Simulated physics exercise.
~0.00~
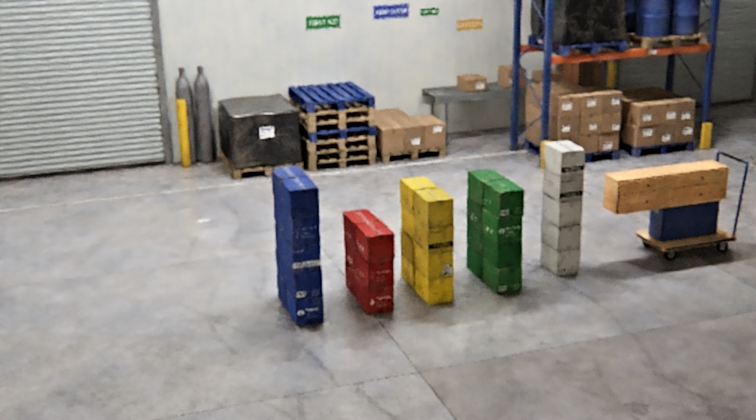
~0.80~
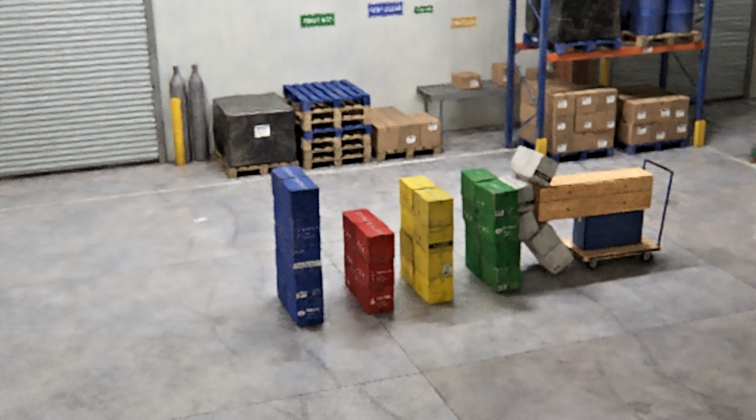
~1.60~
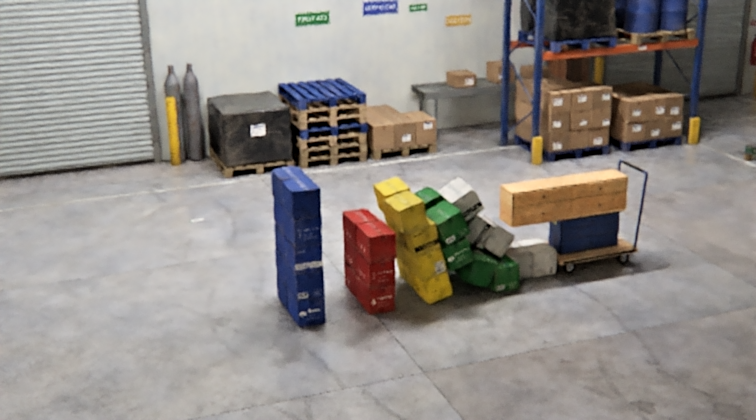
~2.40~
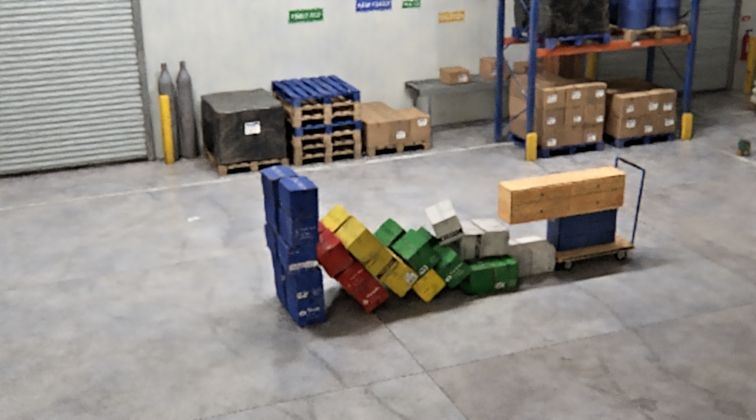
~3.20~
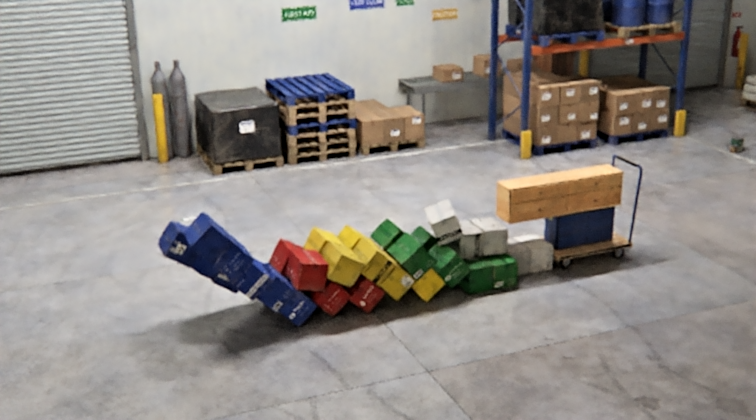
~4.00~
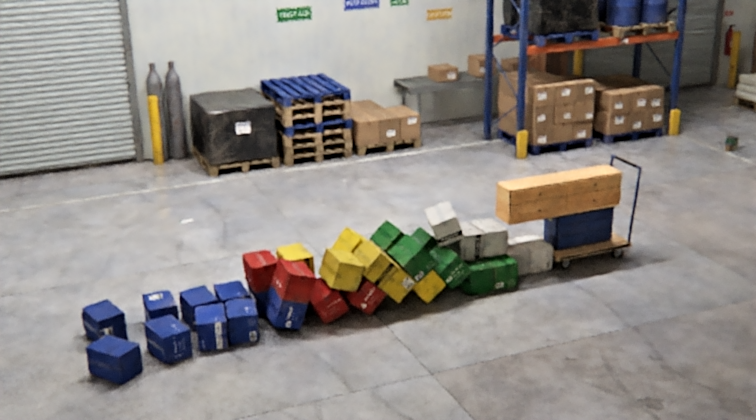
A trolley rolls left into the pale stack, toppling green, yellow, red and blue in turn.
